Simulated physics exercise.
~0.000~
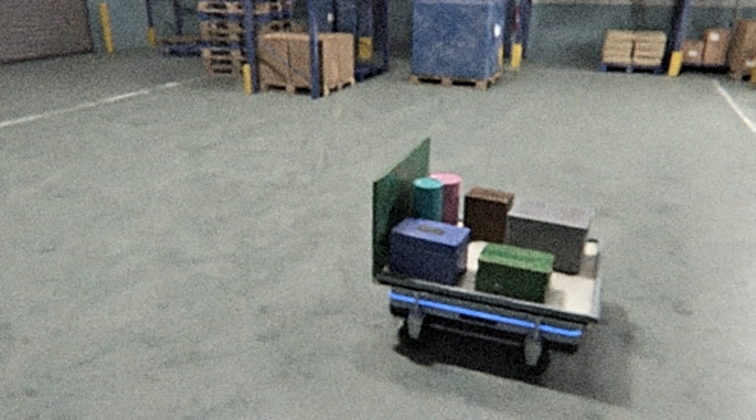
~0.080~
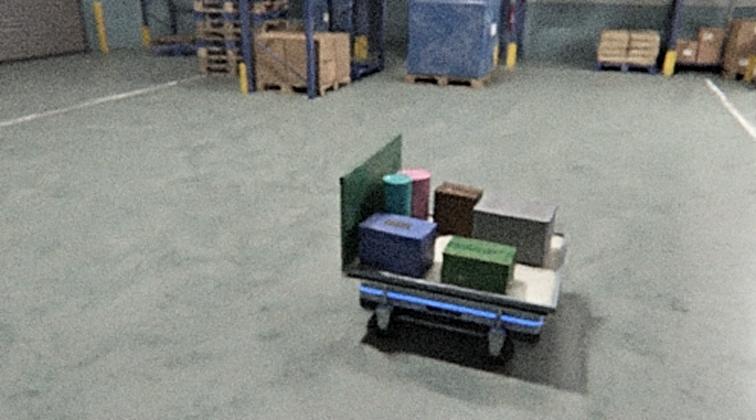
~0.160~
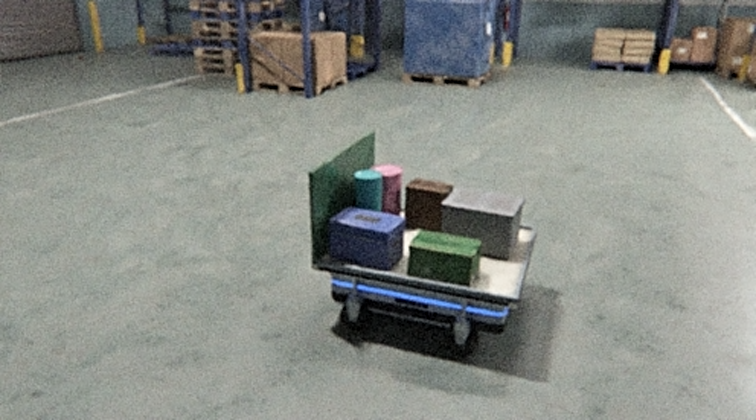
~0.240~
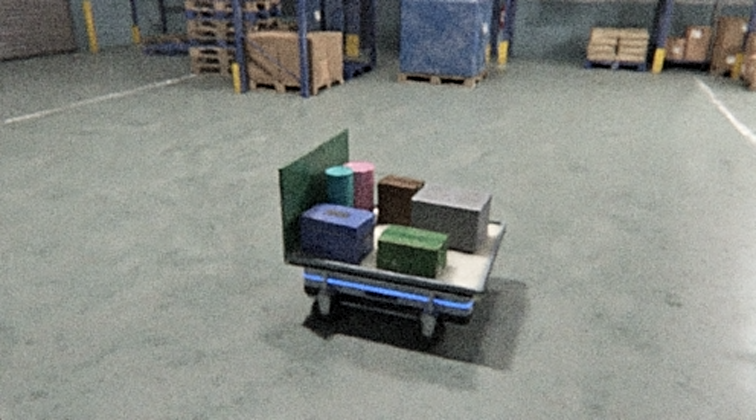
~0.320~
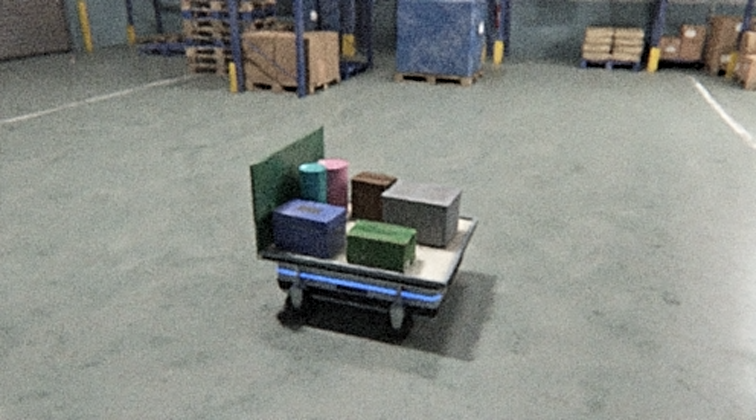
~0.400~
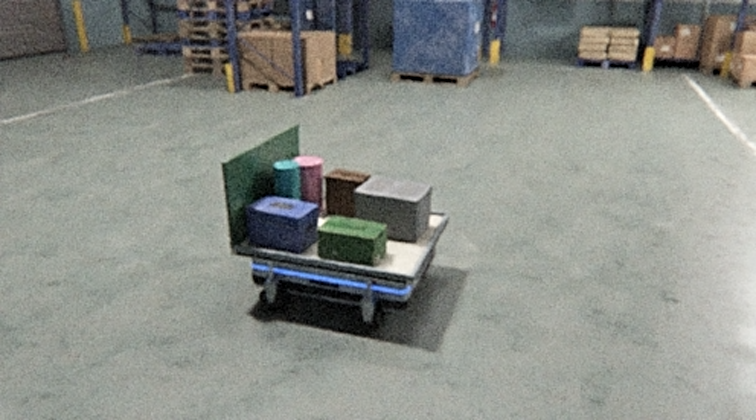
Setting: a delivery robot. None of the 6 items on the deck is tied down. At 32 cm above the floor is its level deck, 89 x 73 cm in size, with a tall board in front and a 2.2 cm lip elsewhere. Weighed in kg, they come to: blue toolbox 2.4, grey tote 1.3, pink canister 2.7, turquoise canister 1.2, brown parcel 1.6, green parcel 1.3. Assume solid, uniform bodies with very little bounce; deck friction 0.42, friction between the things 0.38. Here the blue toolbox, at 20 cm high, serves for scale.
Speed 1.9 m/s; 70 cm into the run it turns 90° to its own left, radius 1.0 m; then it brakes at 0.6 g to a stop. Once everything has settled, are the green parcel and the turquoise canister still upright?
One by one: The green parcel remains erect; the turquoise canister ends up overturned.
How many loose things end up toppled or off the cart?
I count 2.
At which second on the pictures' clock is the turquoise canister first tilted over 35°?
Roughly at the 0.8 s mark.
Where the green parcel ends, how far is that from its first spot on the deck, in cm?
Displacement: Approx. 14 cm.
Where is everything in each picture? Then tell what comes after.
In the first frame, cart 0 cm along; green parcel (514, 272); turquoise canister (427, 215).
In the second frame, cart 15 cm along; brown parcel (457, 210).
In the third frame, cart 30 cm along; blue toolbox (367, 238); grey tote (482, 222).
In the fourth frame, cart 46 cm along; pink canister (359, 192); brown parcel (401, 201).
In the fifth frame, cart 61 cm along; blue toolbox (310, 228); grey tote (422, 213).
In the sixth frame, cart 76 cm along; green parcel (352, 241).
After 0.70 s, cart 133 cm along, turned 28°; turquoise canister 26° off upright near (170, 193); pink canister 26° off upright; blue toolbox moved 14 cm.
After 1.00 s, cart 190 cm along, turned 60°; pink canister now off the cart; turquoise canister 62° off upright; blue toolbox moved 23 cm.
After 1.30 s, cart 247 cm along, turned 89°; turquoise canister now off the cart; blue toolbox moved 28 cm; brown parcel moved 6 cm.
After 1.70 s, cart 288 cm along, turned 90°, stopped; green parcel moved 11 cm; blue toolbox moved 28 cm; brown parcel moved 11 cm.
In the end (2.2 s), off the cart and tipped over, pink canister and turquoise canister; not toppled but over 10 cm from the start, blue toolbox, grey tote, brown parcel and green parcel.
